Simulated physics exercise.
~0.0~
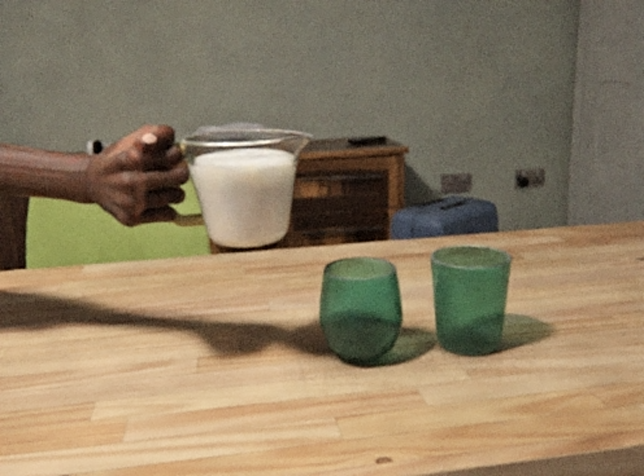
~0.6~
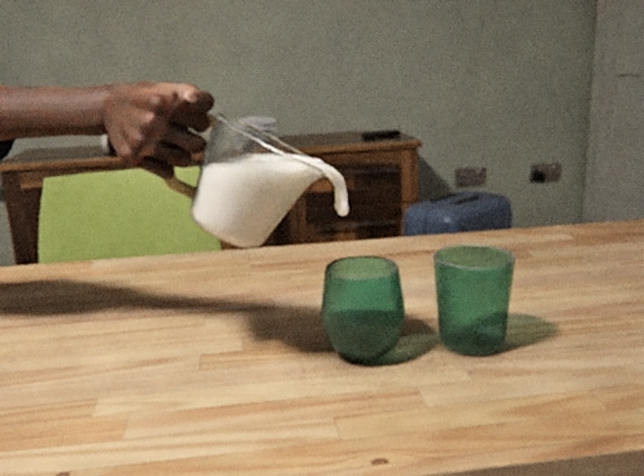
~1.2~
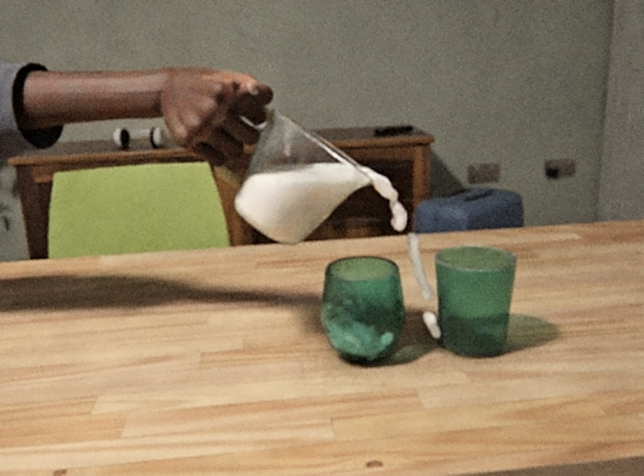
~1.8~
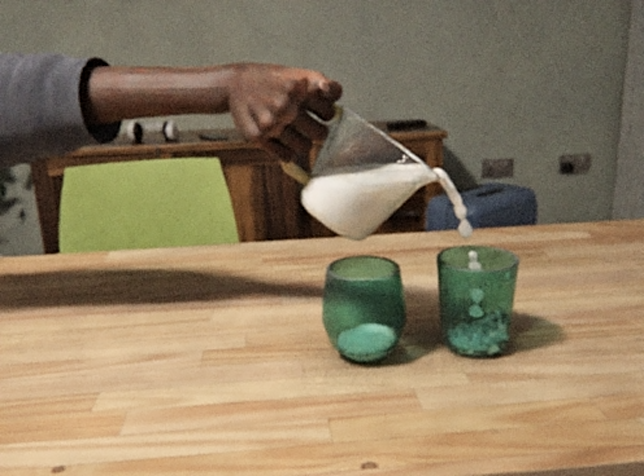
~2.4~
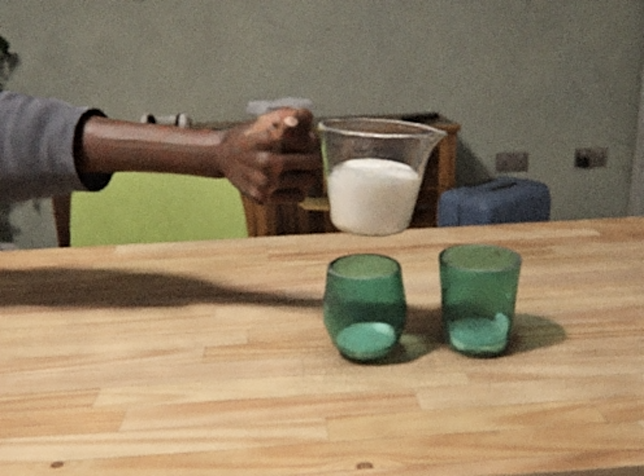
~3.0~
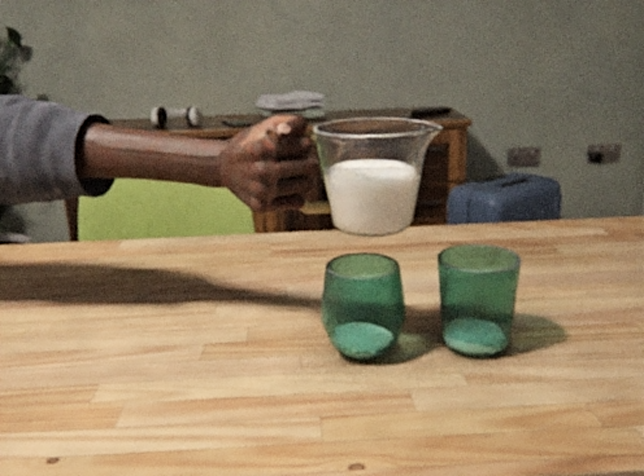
The footage shows a hand tilting a clear jug of milk rightwards over a wooden table, pouring into a rounded green glass and then a straighter green glass as it moves right, before levelling the jug, leaving a little milk in both glasses and some in the jug.
